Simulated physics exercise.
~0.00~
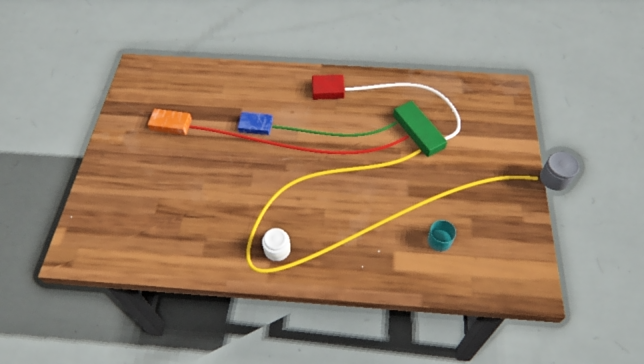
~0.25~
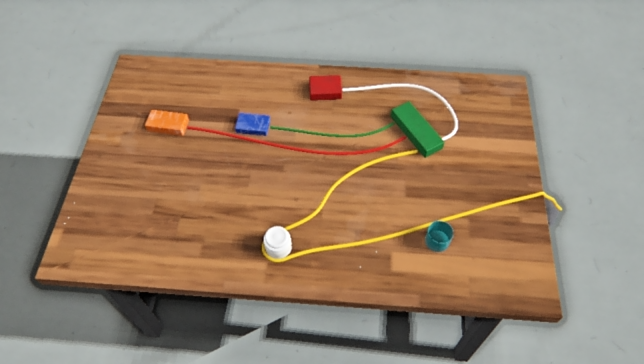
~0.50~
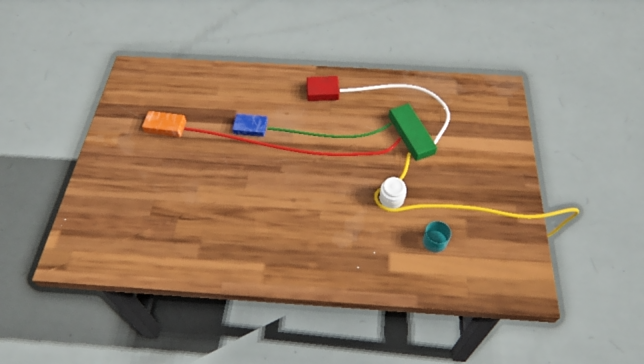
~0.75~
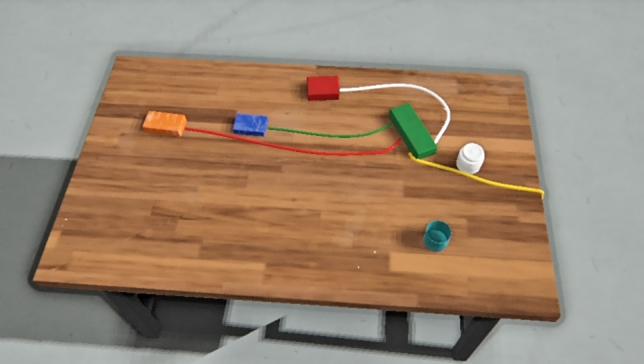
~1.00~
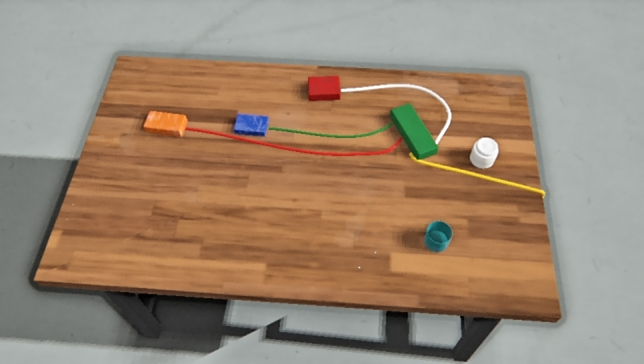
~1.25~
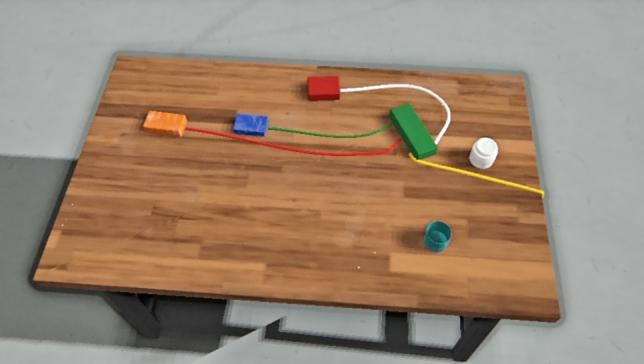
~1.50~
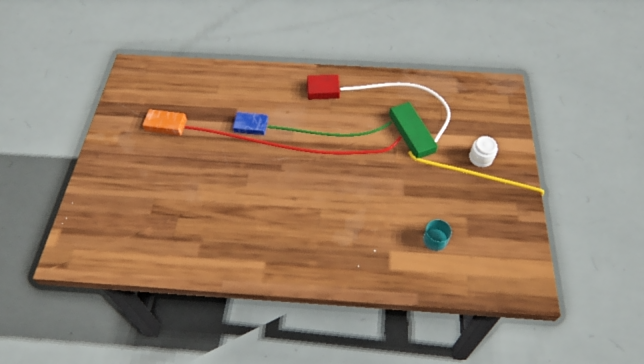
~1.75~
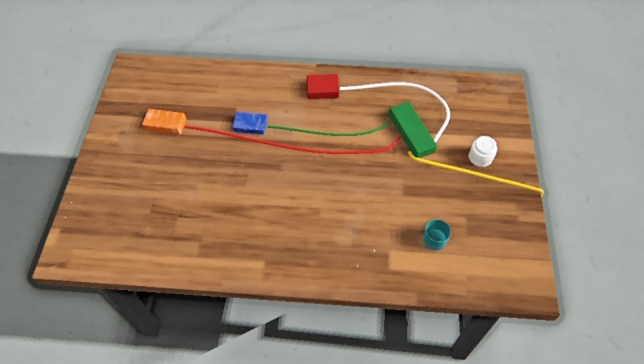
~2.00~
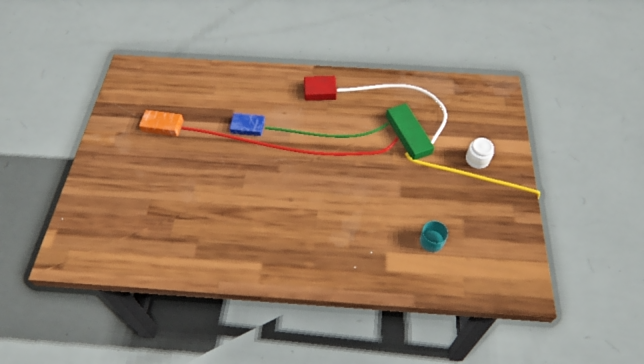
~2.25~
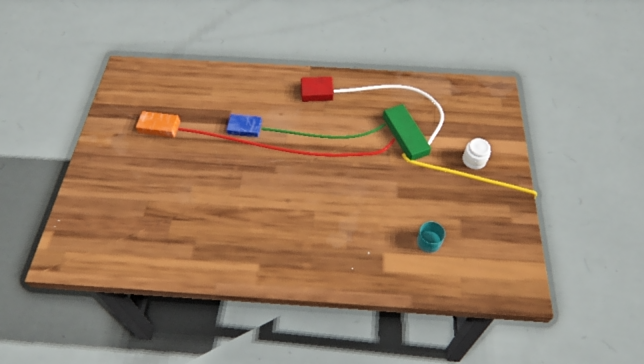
At the start, a green strip on a wooden table joins four cables, leading to a red reader, a blue drive, an orange phone and a grey speaker at the right edge, with a white jar and a teal cup nearby. The speaker drops over the edge, and the yellow cable draws in against the jar. The cable sweeps the jar right and up the table, past the strip, and then straightens. The jar comes to rest upright right of the strip. At the end, the yellow cable runs taut over the edge, the speaker is out of sight, and everything else stays in place.
